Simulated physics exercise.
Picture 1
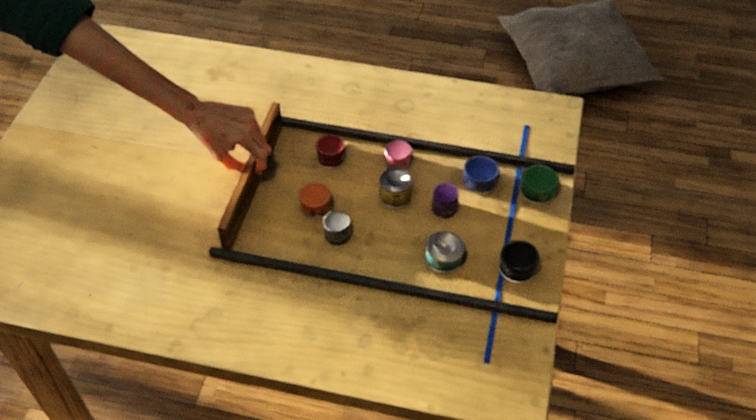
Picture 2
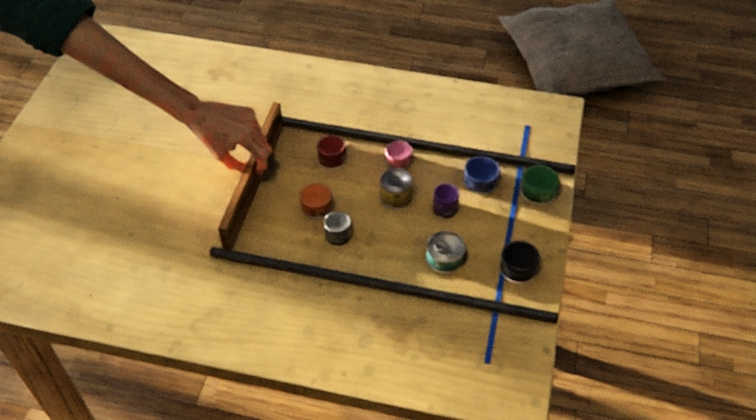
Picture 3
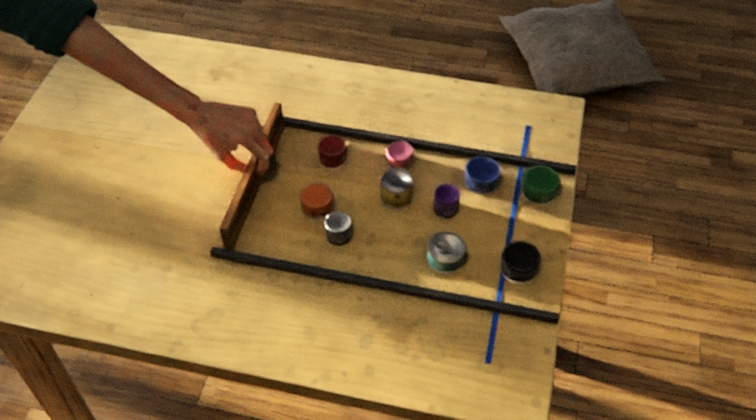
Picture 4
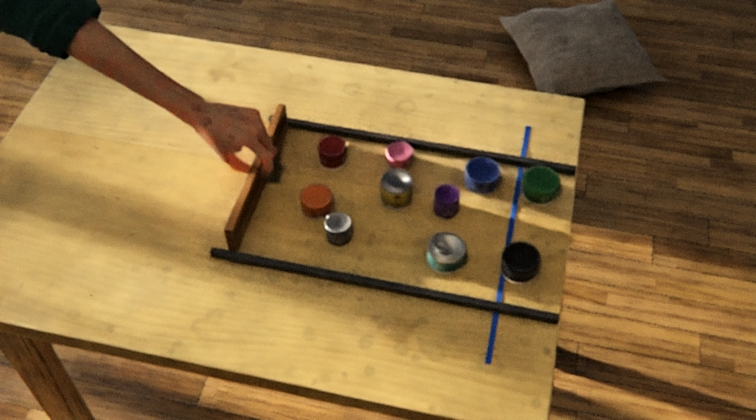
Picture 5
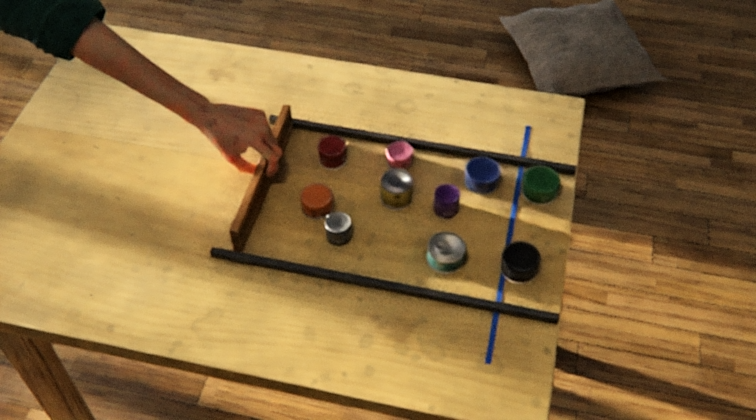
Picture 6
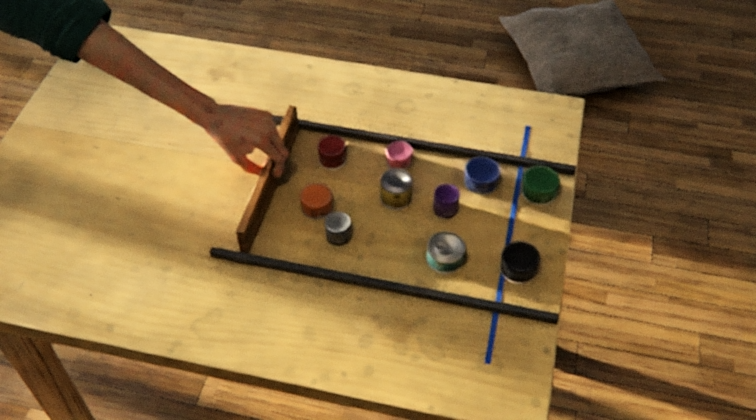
A hand reaching in from the upper left edges an upright wooden board slightly to the right between two dark rails on a pale wooden table, while the camera, looking down at an angle, holds still. Red, orange, white, pink, yellow, purple, turquoise, blue, green and black containers sit ahead of it, near a blue tape line at right. They show almost no movement throughout.
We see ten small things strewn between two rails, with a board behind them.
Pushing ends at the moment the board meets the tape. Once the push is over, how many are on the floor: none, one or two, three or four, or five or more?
On the floor: One or two.
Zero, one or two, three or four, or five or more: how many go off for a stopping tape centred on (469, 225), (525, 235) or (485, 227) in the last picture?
Lab note - count at each of the three spots: Not one; one to two; no fall at all.
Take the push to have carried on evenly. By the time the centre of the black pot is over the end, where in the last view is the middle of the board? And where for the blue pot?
Middle approx. at (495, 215), then approx. at (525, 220).
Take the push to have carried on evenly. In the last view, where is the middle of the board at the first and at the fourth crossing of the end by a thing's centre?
At (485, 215) for the first, at (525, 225) for the fourth.
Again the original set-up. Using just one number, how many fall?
Count of fallen: 2.
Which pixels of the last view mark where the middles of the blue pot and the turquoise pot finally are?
The blue pot finishes at (561, 185); the turquoise pot finishes at (545, 289).
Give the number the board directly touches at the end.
It ends up touching 5.
Early on, none off yet; green tin at rest near (540, 186); black pot at rest near (519, 263); blue pot at rest near (482, 176).
A while later, none off yet; green tin travelled a little near (556, 186); black pot travelled a little near (539, 266); blue pot travelled about its own width near (519, 181).
Finally, the number that fall off is one or two; lost, black pot and green tin.
